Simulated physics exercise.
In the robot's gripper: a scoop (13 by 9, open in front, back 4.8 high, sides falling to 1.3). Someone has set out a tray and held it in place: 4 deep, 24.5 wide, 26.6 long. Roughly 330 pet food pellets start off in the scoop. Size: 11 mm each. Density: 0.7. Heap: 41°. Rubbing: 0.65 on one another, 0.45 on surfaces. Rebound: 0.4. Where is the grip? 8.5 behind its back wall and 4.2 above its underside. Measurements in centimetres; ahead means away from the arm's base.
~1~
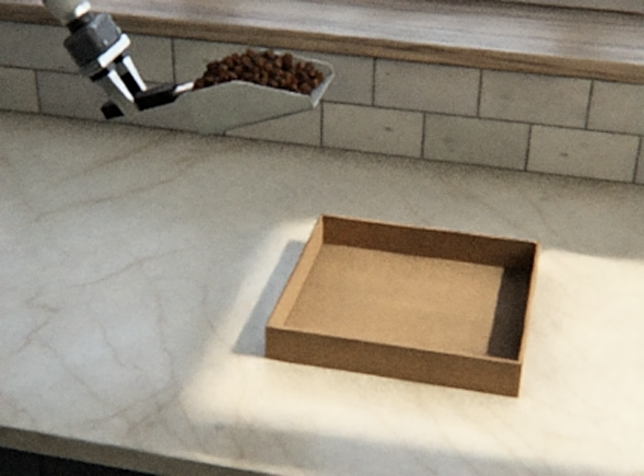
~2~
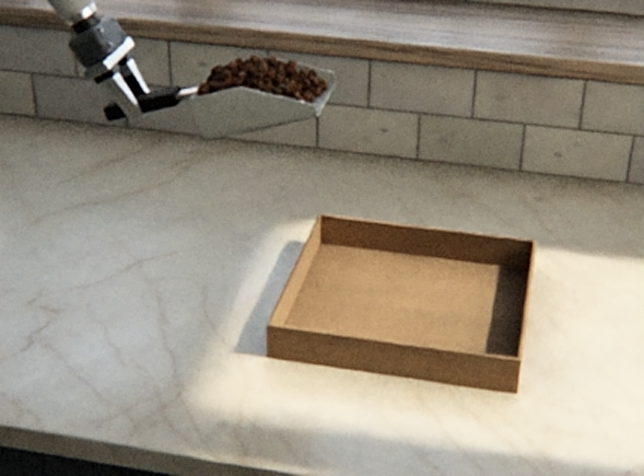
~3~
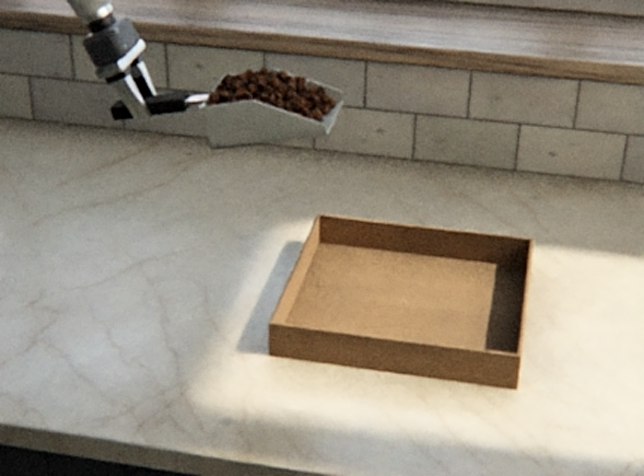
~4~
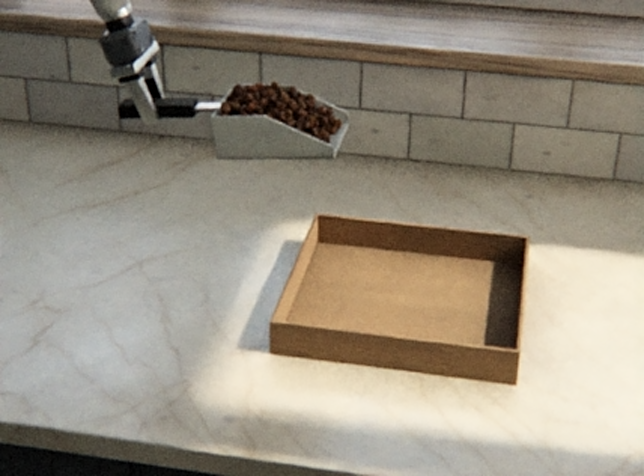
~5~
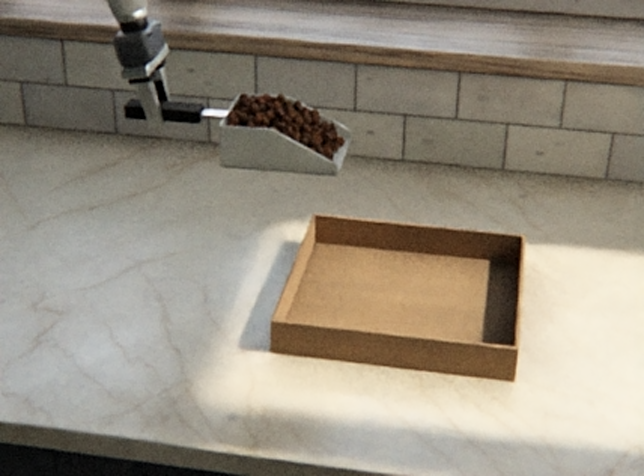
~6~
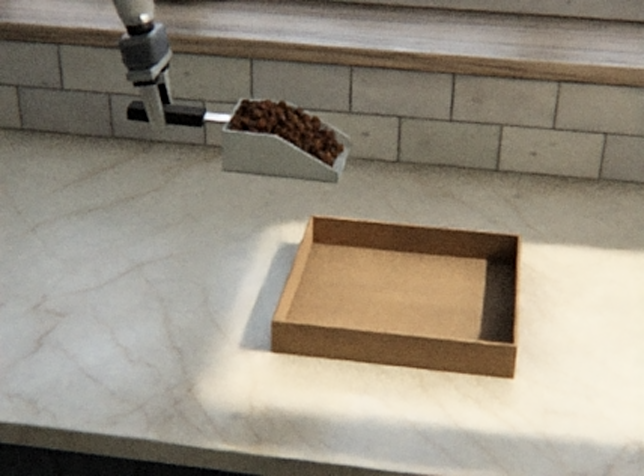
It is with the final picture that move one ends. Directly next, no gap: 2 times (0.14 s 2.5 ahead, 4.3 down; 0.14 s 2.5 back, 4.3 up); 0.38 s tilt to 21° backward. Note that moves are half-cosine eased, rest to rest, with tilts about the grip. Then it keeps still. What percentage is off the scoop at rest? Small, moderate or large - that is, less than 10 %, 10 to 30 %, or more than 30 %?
Small.
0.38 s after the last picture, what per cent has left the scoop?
Share gone by then: Close to 0 %.
Then, 0.38 s after the last picture, level, highest piece 21 above the table; 324 on the scoop, 2 in the tray, 1 in flight or on a rim.
Then, 0.75 s after the last picture, tilted 10° backward, highest piece 26 above the table; 321 on the scoop, 4 in the tray, 1 on the table or floor, 1 in flight or on a rim.
Then, 1.14 s after the last picture, tilted 21° backward, highest piece 29 above the table; 319 on the scoop, 5 in the tray, 2 on the table or floor, 1 in flight or on a rim.
Then, 2.19 s after the last picture, tilted 21° backward, highest piece 29 above the table; 319 on the scoop, 5 in the tray, 3 on the table or floor.
Final count, 319 on the scoop, 5 in the tray, 3 on the table or floor. That is 2 % off the scoop.
